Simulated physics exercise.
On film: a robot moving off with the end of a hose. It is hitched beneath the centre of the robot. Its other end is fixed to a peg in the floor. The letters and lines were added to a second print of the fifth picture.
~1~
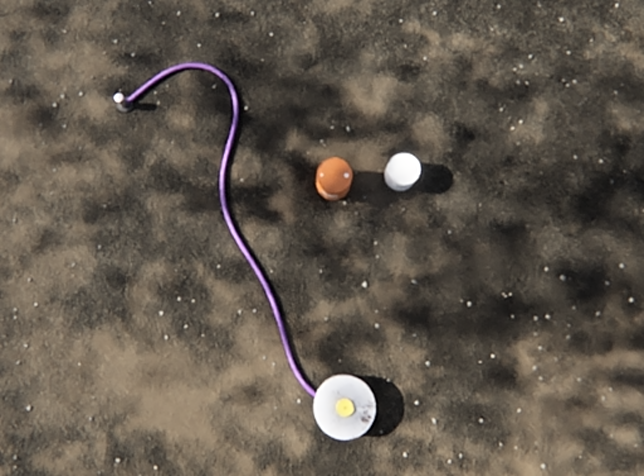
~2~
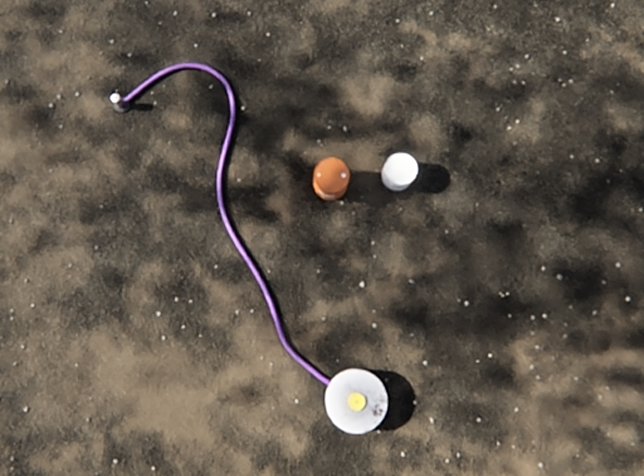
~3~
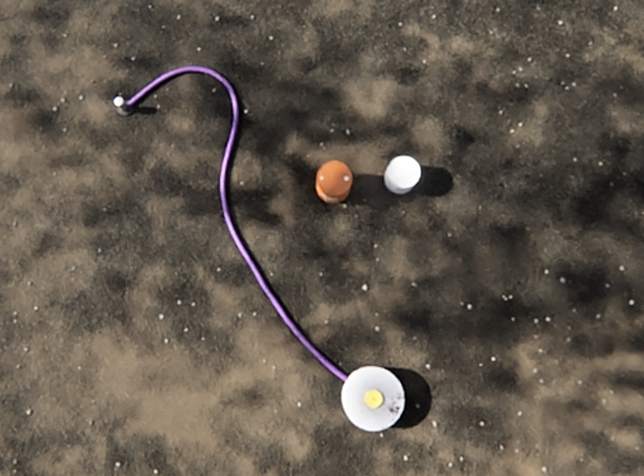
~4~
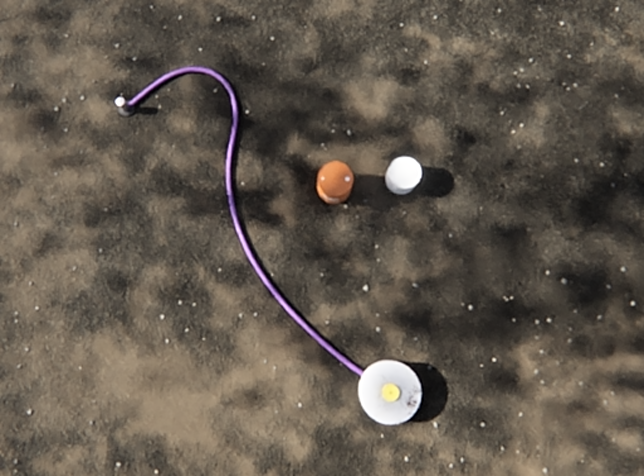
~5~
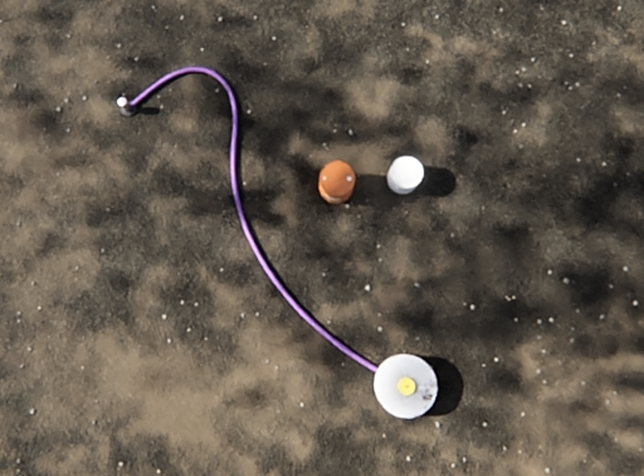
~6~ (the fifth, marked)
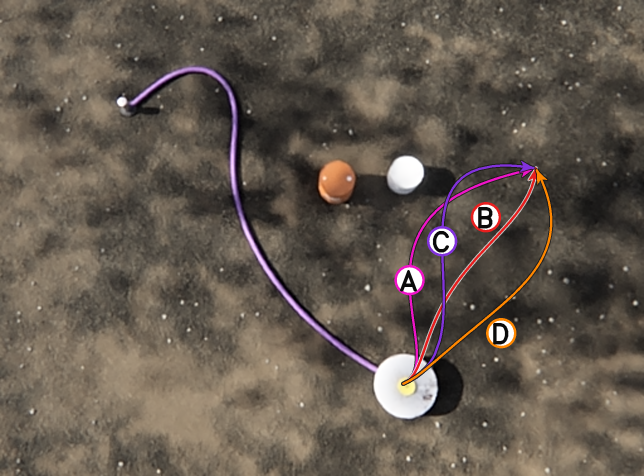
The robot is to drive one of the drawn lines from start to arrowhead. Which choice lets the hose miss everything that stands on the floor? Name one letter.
Choose route D.
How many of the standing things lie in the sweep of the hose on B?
In all, one.
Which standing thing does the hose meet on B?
The orange keg.
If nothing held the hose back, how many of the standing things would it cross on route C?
It sweeps two.
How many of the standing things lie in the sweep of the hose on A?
In all, two.
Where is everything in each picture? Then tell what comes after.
Robot (344, 406); peg (122, 101); orange keg (334, 180), in the first picture.
Robot (356, 400); white pot (399, 172), in the second picture.
Robot (373, 397); orange keg (334, 183), in the third picture.
Robot (389, 391); peg (124, 105), in the fourth picture.
Robot (405, 385); white pot (405, 176); peg (126, 105); orange keg (337, 183), in the fifth picture.
On the marked copy, A from (403, 384) via (417, 239) to (534, 169); B from (403, 384) via (465, 272) to (536, 168); C from (403, 384) via (442, 241) to (533, 168); D from (403, 384) via (514, 294) to (537, 170).
Taking D. A third of the way, robot (491, 317), middle of the hose (265, 207).
Two thirds of the way, robot (554, 235), middle of the hose (307, 204).
When it is over, robot (540, 165), middle of the hose (310, 202); nothing has been touched.
As for the rest, A meets the orange keg and white pot; B meets the orange keg; C meets the orange keg and white pot.
